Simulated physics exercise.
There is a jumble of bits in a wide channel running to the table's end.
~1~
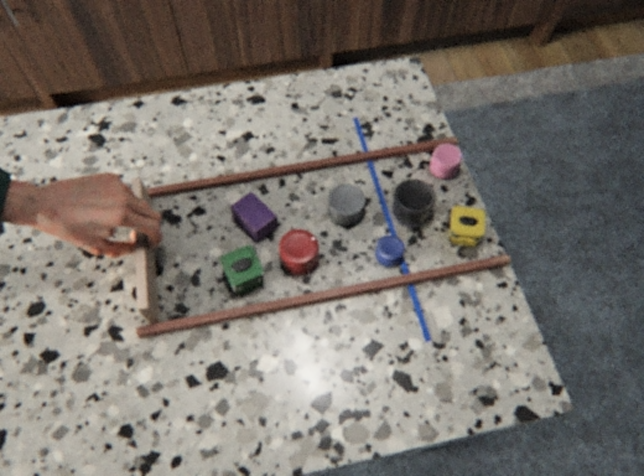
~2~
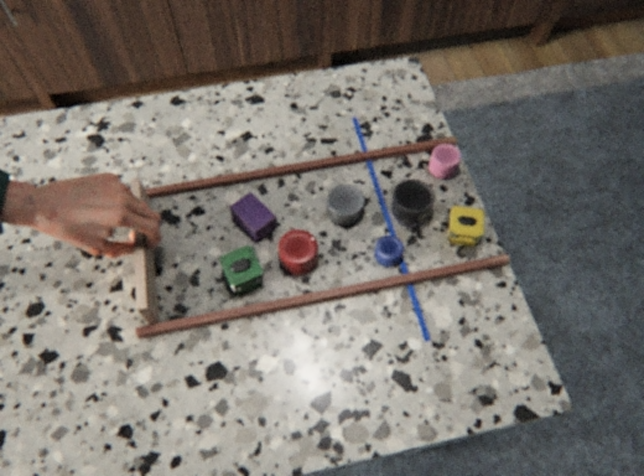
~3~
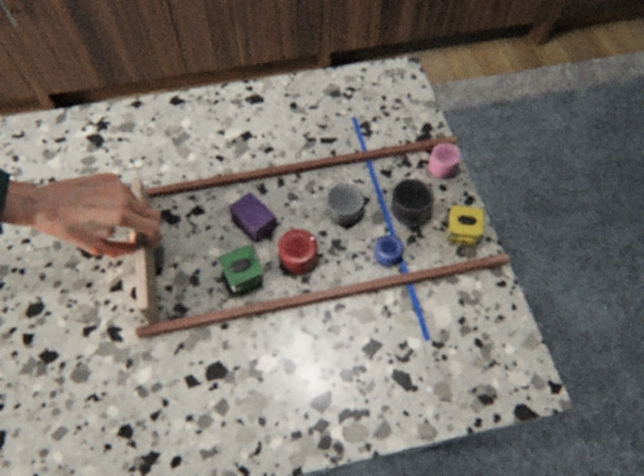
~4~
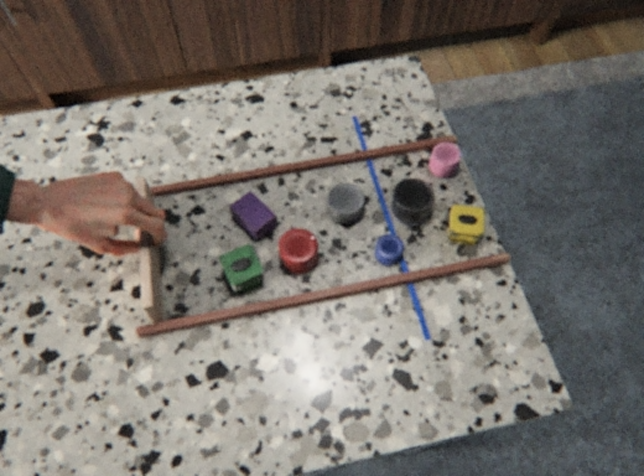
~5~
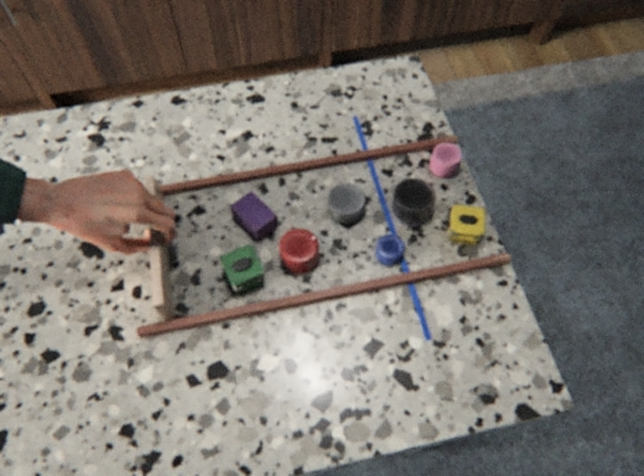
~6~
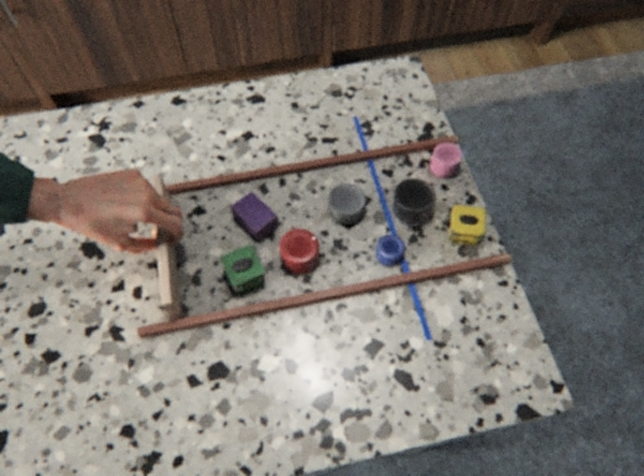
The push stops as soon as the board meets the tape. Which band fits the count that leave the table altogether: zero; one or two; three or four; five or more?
The band that fits is zero.
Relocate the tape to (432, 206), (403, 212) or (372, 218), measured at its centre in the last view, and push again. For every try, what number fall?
In order, the counts are 2, 0 and 0.
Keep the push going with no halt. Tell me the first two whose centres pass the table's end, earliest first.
The black pot and then the yellow case.
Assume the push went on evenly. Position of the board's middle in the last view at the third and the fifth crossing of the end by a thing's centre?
(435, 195) and (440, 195).
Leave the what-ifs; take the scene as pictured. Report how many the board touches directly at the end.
It's 2 of them.
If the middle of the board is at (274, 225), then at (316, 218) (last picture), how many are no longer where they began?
Counting first: 3, next 5.
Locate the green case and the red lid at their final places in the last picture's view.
The green case settles near (415, 240); as for the red lid, near (444, 221).
Early on, none off yet; pink lid at rest near (446, 161); yellow case at rest near (466, 225); black pot at rest near (413, 203).
Finally, the number that fall off is zero.
